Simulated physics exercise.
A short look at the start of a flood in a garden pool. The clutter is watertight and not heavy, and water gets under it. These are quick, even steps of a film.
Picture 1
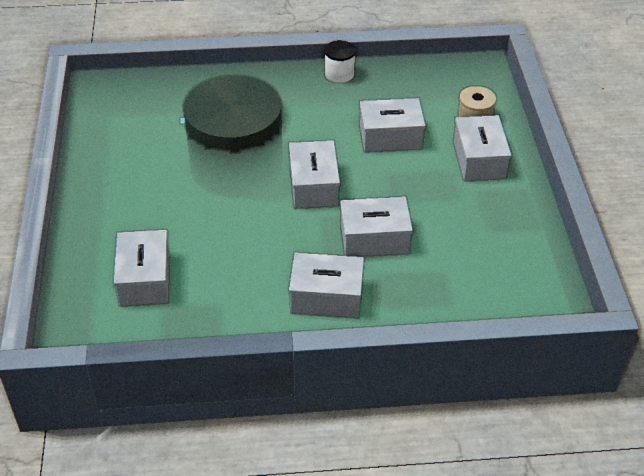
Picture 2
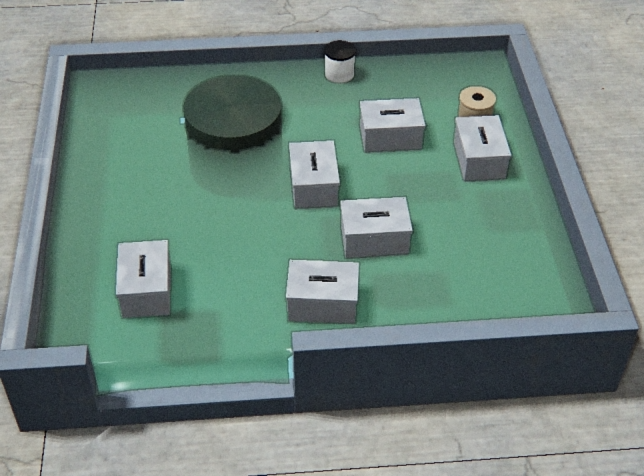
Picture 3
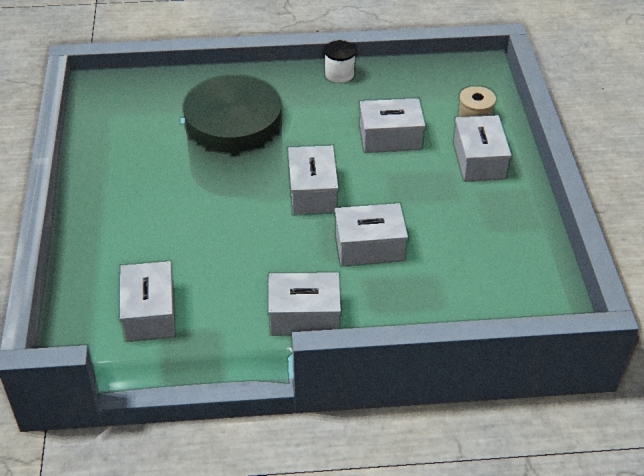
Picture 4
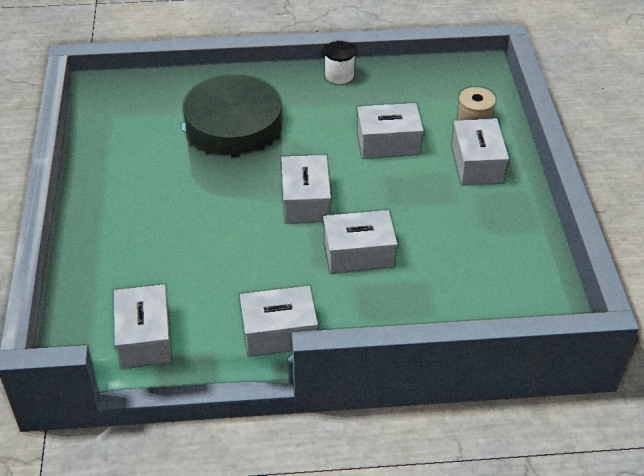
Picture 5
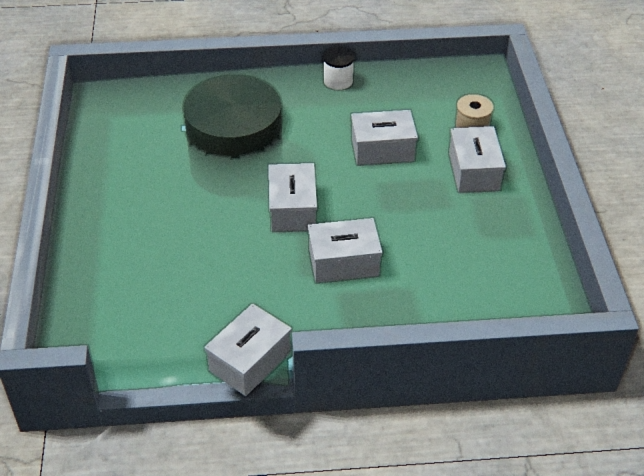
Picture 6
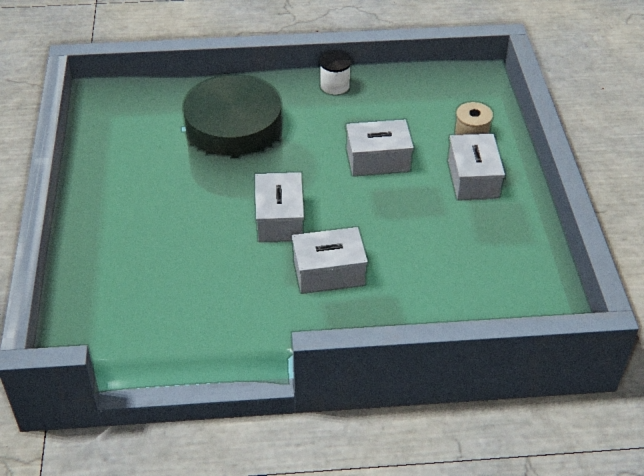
In a walled garden pool of green water, part of the front wall opened and the pale boxes drifted toward the gap, two of them leaving through it while the others floated slowly behind.
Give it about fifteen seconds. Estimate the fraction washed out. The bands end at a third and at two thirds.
Share: Between one and two thirds.
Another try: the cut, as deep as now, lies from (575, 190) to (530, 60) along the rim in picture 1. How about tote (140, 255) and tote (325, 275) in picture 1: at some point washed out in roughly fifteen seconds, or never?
As listed: Left behind, carried outside.
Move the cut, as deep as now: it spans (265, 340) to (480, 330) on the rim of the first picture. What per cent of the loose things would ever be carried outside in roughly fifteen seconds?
About 50 per cent.
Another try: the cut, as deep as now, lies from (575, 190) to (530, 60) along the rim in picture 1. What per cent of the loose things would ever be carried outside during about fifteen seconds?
Close to 90 %.
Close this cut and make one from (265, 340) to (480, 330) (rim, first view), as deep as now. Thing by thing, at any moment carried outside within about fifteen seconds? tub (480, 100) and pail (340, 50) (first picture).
In turn: Still in, still in.
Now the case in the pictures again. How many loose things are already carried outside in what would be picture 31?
It comes to 4.
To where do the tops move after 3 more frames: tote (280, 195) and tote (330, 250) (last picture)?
Roughly at (250, 217) and (285, 277).
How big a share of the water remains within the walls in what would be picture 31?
I make it 54 per cent.
A moment on, 2 of 8 are out; 6 afloat.
Next, 3 of 8 are out; 5 afloat.
Later, 4 of 8 are out; 4 afloat.
In the end, 4 of 8 are out; 4 afloat.
